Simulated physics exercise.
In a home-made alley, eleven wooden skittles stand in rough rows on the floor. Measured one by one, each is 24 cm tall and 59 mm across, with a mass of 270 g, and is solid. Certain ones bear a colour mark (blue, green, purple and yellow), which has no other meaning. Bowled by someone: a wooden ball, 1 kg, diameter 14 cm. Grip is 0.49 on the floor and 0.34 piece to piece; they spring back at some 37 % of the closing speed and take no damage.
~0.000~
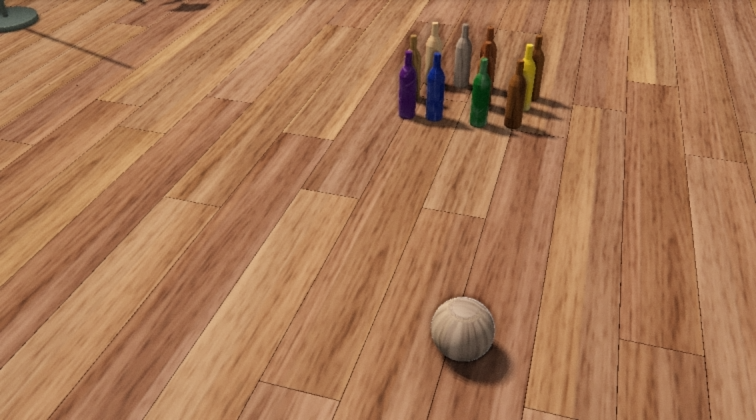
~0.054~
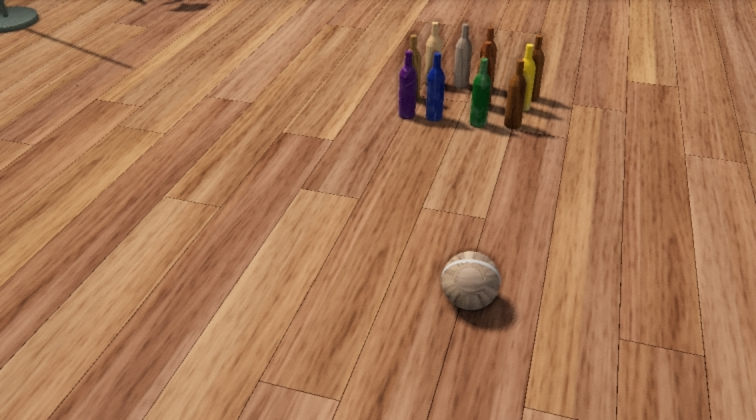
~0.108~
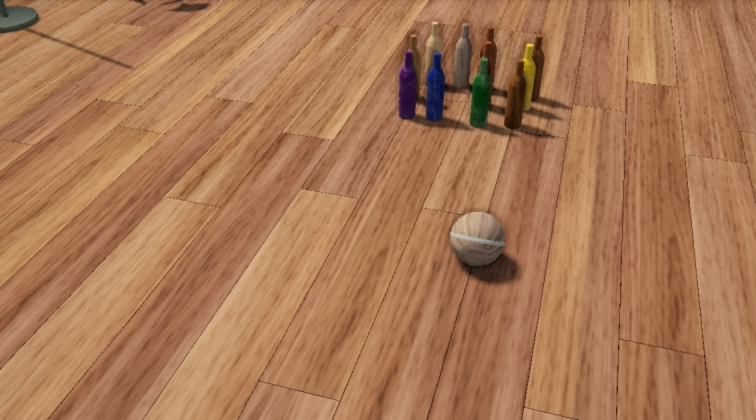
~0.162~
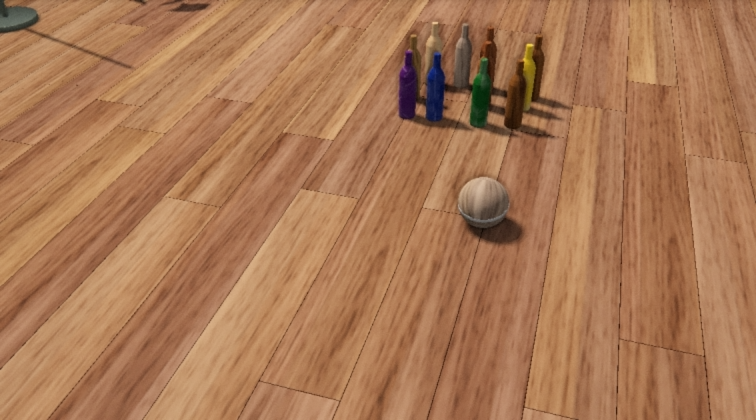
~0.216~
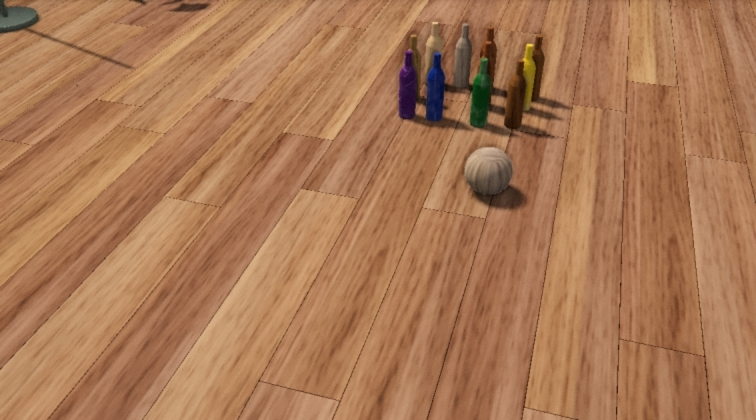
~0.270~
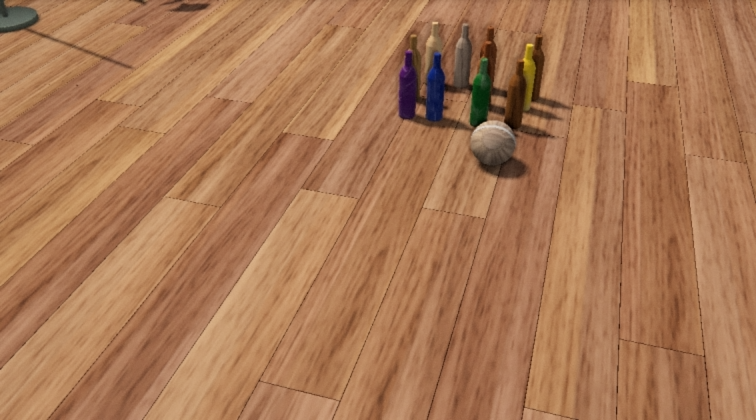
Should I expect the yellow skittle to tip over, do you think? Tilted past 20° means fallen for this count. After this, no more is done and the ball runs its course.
Yes, expect it to tip.
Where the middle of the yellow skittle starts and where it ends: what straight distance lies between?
Start and end lie near 35 cm apart.
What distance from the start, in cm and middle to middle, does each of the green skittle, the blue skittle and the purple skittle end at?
So green shifts 40 cm, blue shifts 0 cm and purple shifts 0 cm.
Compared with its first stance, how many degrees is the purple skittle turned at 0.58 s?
About 0 degrees.
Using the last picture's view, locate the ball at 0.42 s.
Position: About (503, 96).
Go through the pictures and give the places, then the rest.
In the first picture (each place is the centre of the face we see best), ball (463, 329) 1.04 m before the front row; yellow skittle (532, 80); purple skittle (412, 88); green skittle (480, 96); all in place.
In the second picture, ball (471, 281) 88 cm before the front row; yellow skittle (532, 80).
In the third picture, ball (477, 239) 72 cm before the front row; yellow skittle (532, 80).
In the fourth picture, ball (484, 203) 56 cm before the front row; yellow skittle (532, 80).
In the fifth picture, ball (489, 171) 40 cm before the front row; yellow skittle (532, 80).
In the sixth picture, ball (493, 143) 24 cm before the front row; yellow skittle (532, 80); blue skittle (440, 90); purple skittle (412, 88); all in place.
By 0.42 s, ball still moving; none of the 11 skittles over, 5 disturbed; yellow skittle tilted 9°; green skittle tilted 20°.
By 0.58 s, ball still moving; 5 of the 11 skittles over; yellow skittle tilted 69°; green skittle tilted 25°.
By 1.06 s, ball still moving; 8 of the 11 skittles over; yellow skittle lying flat; green skittle lying flat.
When it is over (1.5 s), ball rolling away; 8 of the 11 skittles over; yellow skittle lying flat; green skittle lying flat; blue skittle unmoved. In pixels of the last frame, middles, yellow skittle near (573, 68), green skittle near (429, 65).
